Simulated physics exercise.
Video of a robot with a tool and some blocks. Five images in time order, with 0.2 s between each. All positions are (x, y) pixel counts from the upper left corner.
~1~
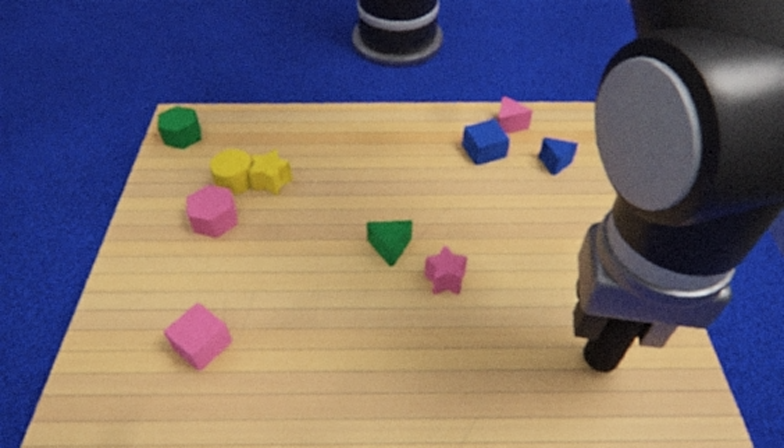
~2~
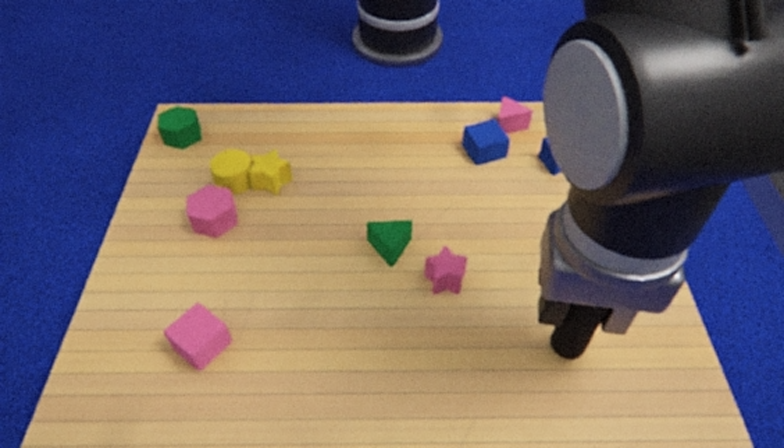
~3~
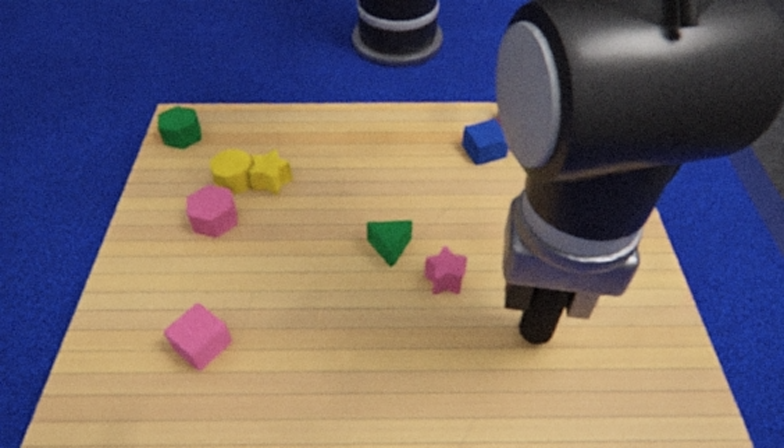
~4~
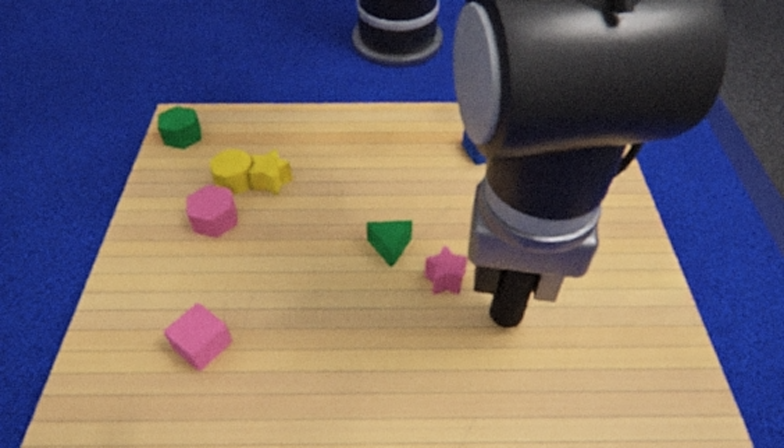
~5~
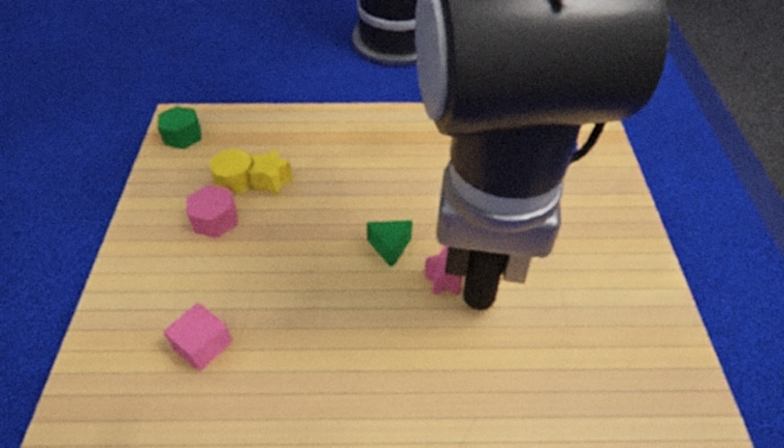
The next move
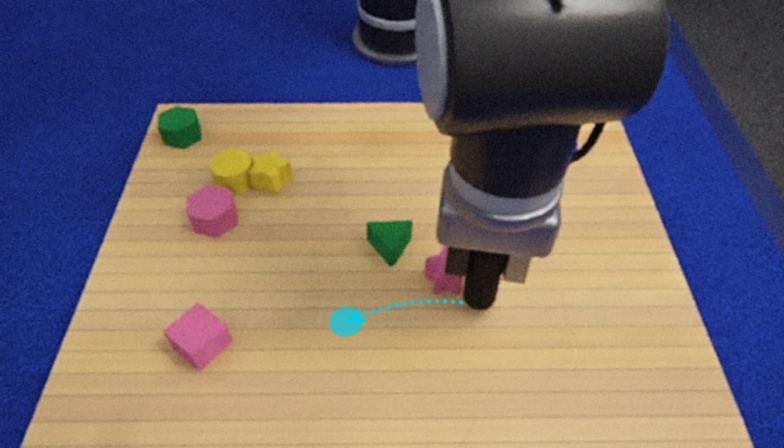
Robot arm with a dark tool moving left and slightly upward across a wooden board, partly covering the pink star among still blocks.
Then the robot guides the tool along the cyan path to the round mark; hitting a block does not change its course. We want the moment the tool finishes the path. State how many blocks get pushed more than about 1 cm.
It displaces one.
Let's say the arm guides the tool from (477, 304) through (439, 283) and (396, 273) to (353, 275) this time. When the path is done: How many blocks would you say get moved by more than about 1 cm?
When the path ends, I think you'll find two blocks out of place by more than 1 cm.
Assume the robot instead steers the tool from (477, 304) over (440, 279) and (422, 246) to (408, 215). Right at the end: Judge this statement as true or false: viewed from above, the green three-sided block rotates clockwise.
The claim does not hold.
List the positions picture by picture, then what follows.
The first picture shows tool's lower end (601, 357); green three-sided block (390, 230); pink star (447, 262).
The second picture shows tool (568, 344); blocks still.
The third picture shows tool (536, 330); blocks still.
The fourth picture shows tool (506, 314); blocks still.
The fifth picture shows tool (479, 297); green three-sided block (390, 230); pink star partly hidden.
Drawn move, from (477, 304) over (433, 301) and (389, 307) to (346, 322).
What follows on the original path. One third of the way, tool (433, 294); pink star (431, 256), turned 60° clockwise.
Two thirds of the way, tool (388, 300); pink star (429, 255), turned 70° clockwise.
At the end, tool (345, 314); green three-sided block still; pink star (429, 255), turned 70° clockwise.
